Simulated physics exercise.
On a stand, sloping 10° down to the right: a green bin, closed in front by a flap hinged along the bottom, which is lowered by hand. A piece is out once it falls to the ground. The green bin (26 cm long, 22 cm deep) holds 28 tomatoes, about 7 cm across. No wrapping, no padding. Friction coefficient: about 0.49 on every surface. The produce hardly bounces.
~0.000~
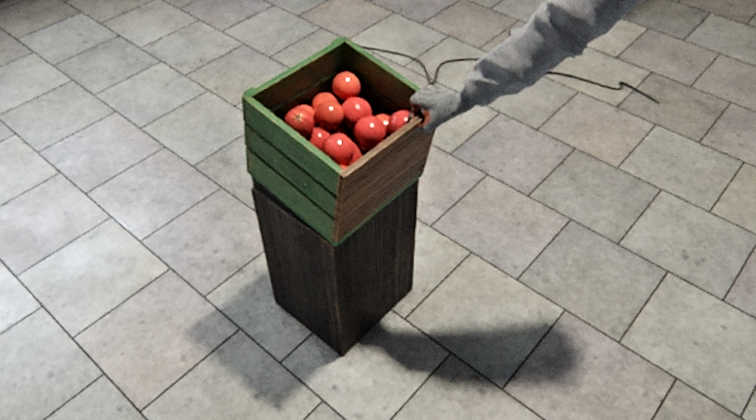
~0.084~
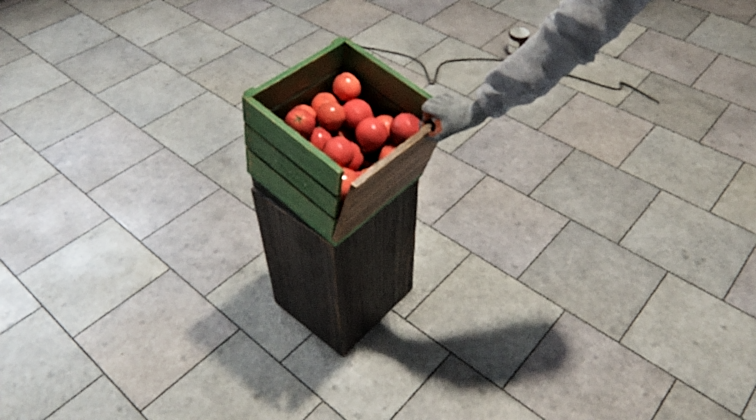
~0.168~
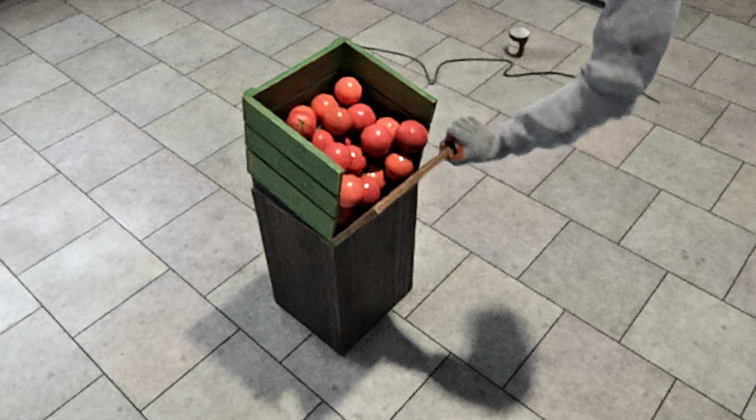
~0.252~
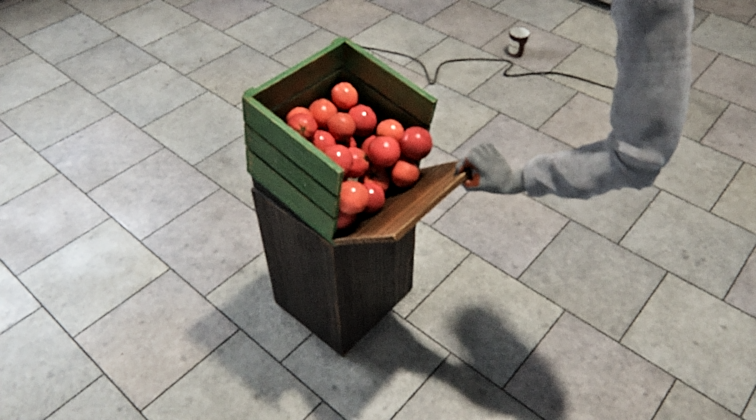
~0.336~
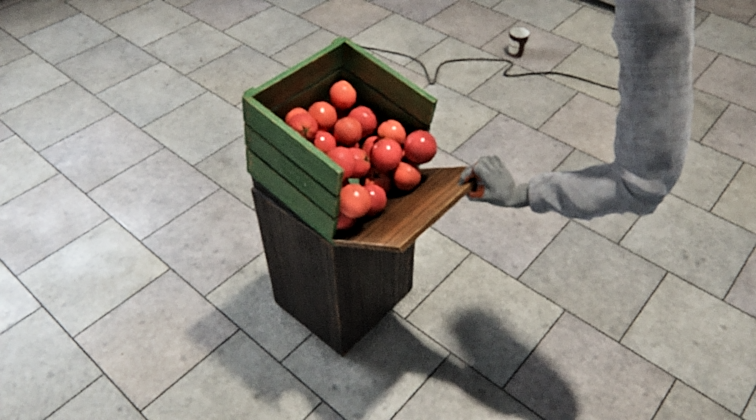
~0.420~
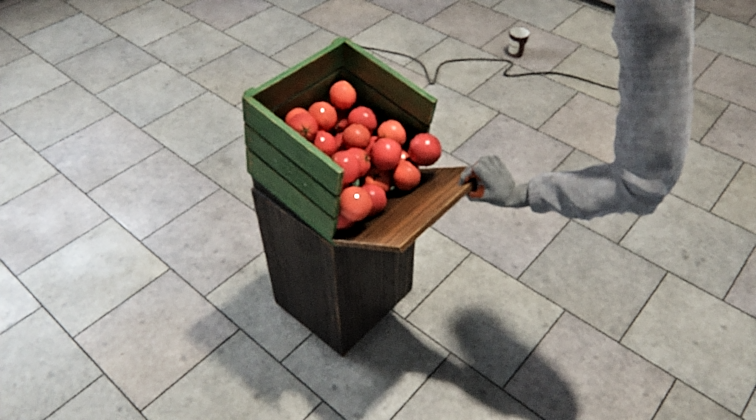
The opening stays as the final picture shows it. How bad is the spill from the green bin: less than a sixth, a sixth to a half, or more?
The green bin loses under a sixth of its tomatoes.
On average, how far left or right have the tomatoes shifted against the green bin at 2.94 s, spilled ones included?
Some 2 cm rightwards.
After 0.82 s, green bin 28 in, 0 out.
After 1.33 s, green bin 28 in, 0 out.
After 2.03 s, green bin 28 in, 0 out.
Outcome (at 2.94 s), green bin 28 in, 0 out. Asked share, 0 of 28, 0 per cent.
